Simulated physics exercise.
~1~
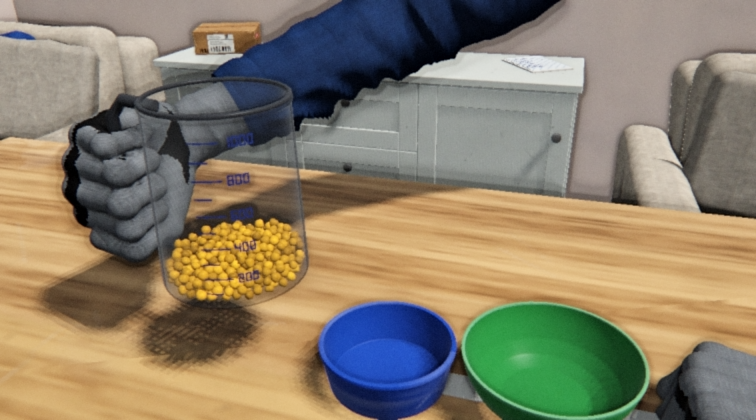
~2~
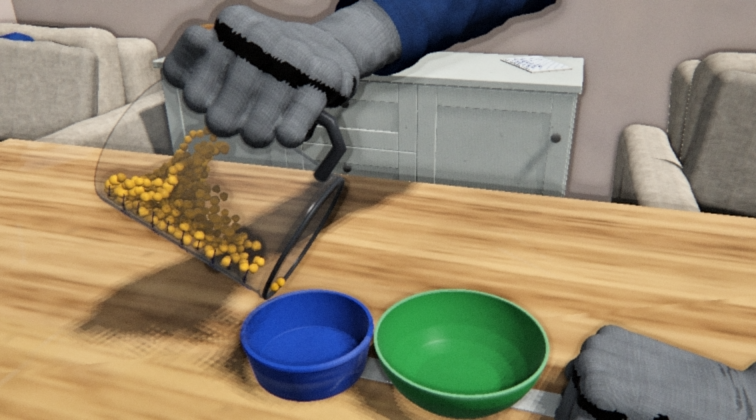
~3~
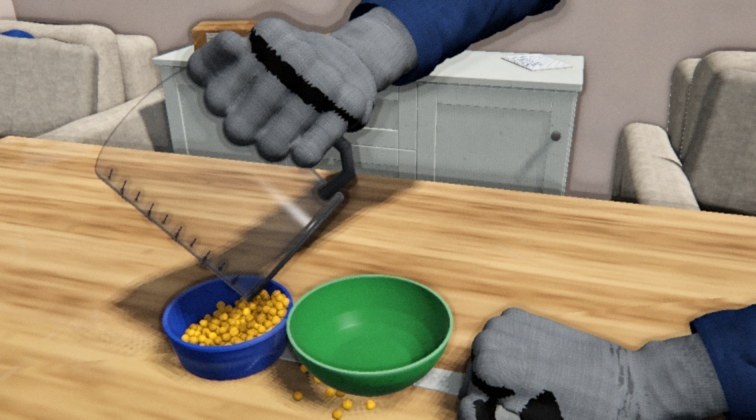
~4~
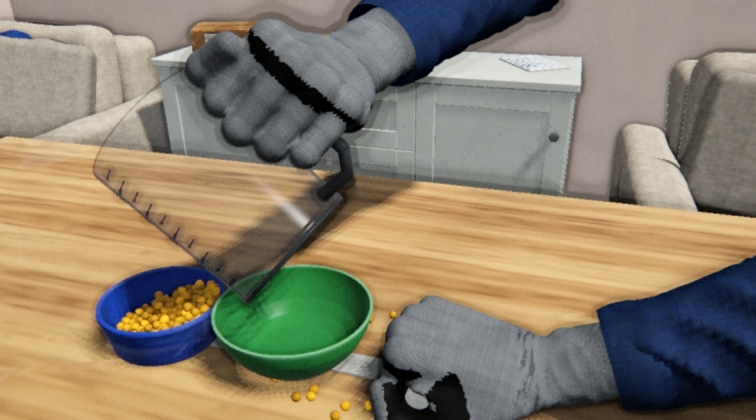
In the video, a gloved hand tips a clear jug of yellow kernels over a wooden table while another hand draws a blue dish and a green bowl leftward on a strip. Nearly all the kernels land in the blue dish, a few lie scattered on the table, and the green bowl stays empty.
